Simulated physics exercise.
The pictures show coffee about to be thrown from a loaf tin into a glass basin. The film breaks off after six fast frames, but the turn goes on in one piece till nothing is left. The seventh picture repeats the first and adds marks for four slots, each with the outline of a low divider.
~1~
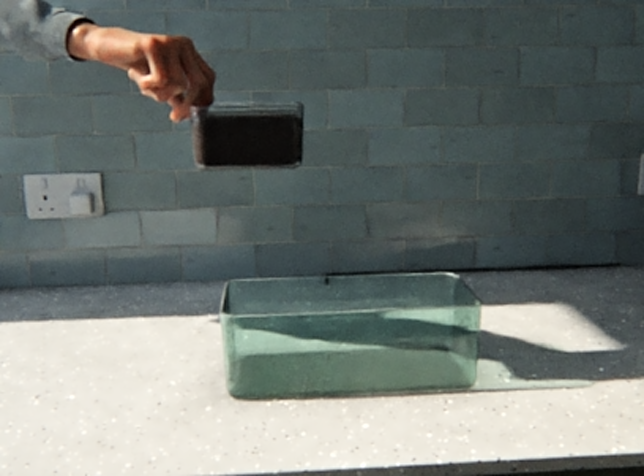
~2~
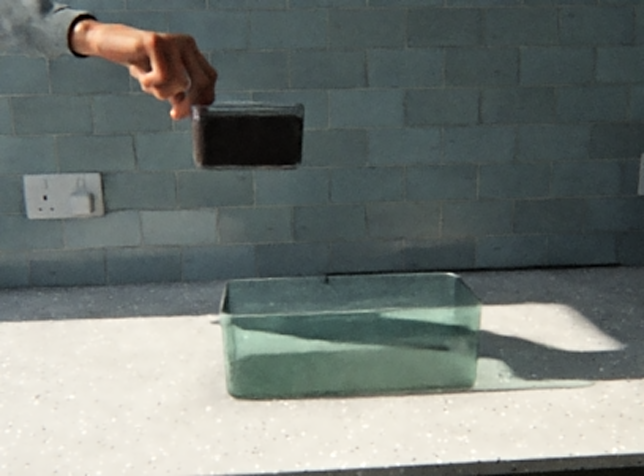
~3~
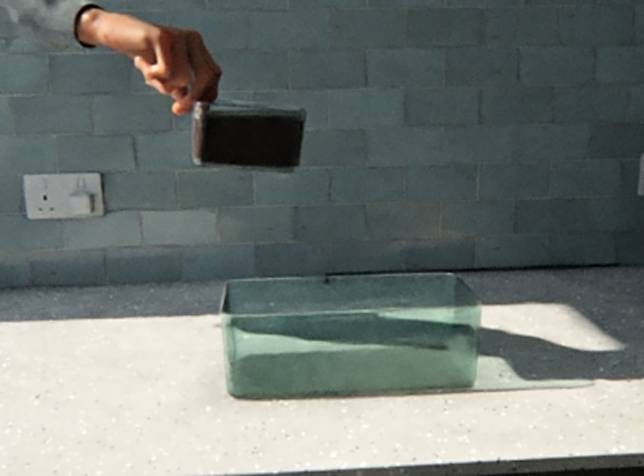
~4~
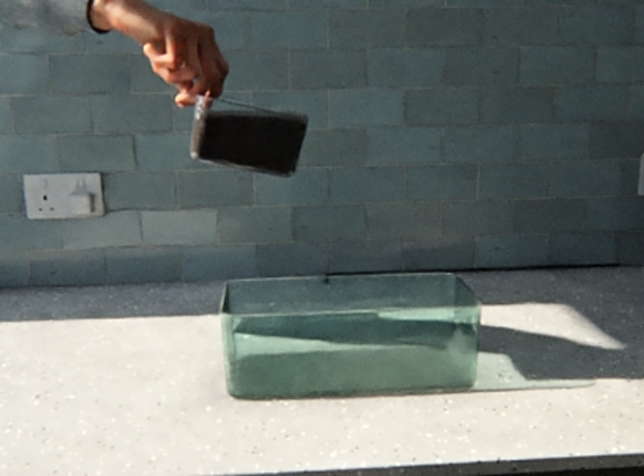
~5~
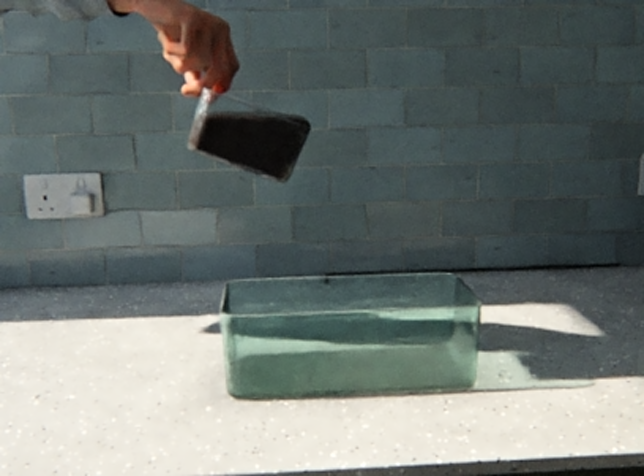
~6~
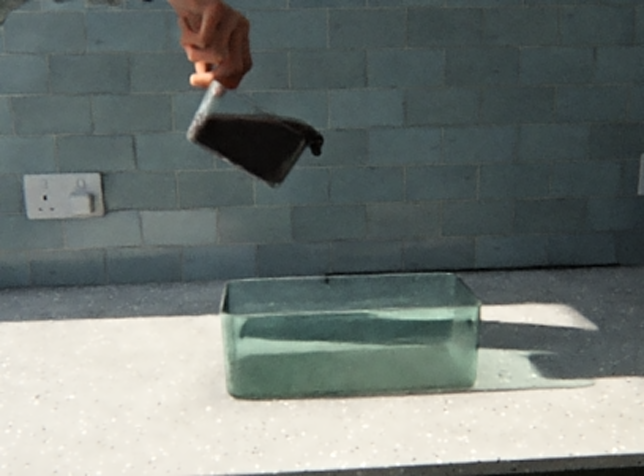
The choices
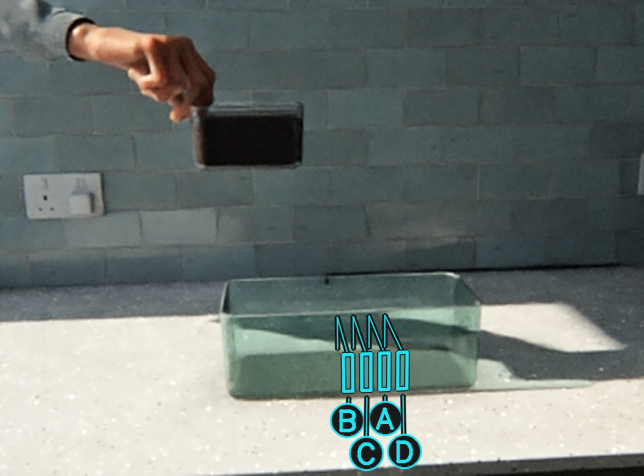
A hand holds a small, clear-sided container of dark coffee level above a greenish glass basin on a speckled counter, before a tiled wall. The hand shifts right and tilts the container, its right end dipping steadily lower. Dark coffee then reaches over the right-hand lip and begins to hang down.
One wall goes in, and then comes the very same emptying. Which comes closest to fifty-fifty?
A beats the others.
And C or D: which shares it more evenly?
That is slot C.
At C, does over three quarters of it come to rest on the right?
No, it does not.
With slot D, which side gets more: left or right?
The left side.
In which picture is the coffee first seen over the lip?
In picture 5.
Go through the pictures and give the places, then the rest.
Upright, lip at (300, 103); basin from (227, 396) to (476, 384); nothing has left yet.
Upright, lip at (300, 104); nothing has left yet.
Tipped about 6°, lip at (302, 108); nothing has left yet.
Tipped about 13°, lip at (305, 115); nothing has left yet.
Tipped about 22°, lip at (307, 124); coffee is over the lip, down to (307, 124).
Tipped about 32°, lip at (308, 135); coffee is over the lip, down to (314, 151).
On the marked copy, A at (384, 396); B at (348, 398); C at (366, 397); D at (402, 395).
If A is chosen, about 49 % ends left of the wall and 48 % right of it; 3 % is lost outside.
If B is chosen, about 21 % ends left of the wall and 75 % right of it; 4 % is lost outside.
If C is chosen, about 29 % ends left of the wall and 68 % right of it.
If D is chosen, about 83 % ends left of the wall and 12 % right of it; 5 % is lost outside.
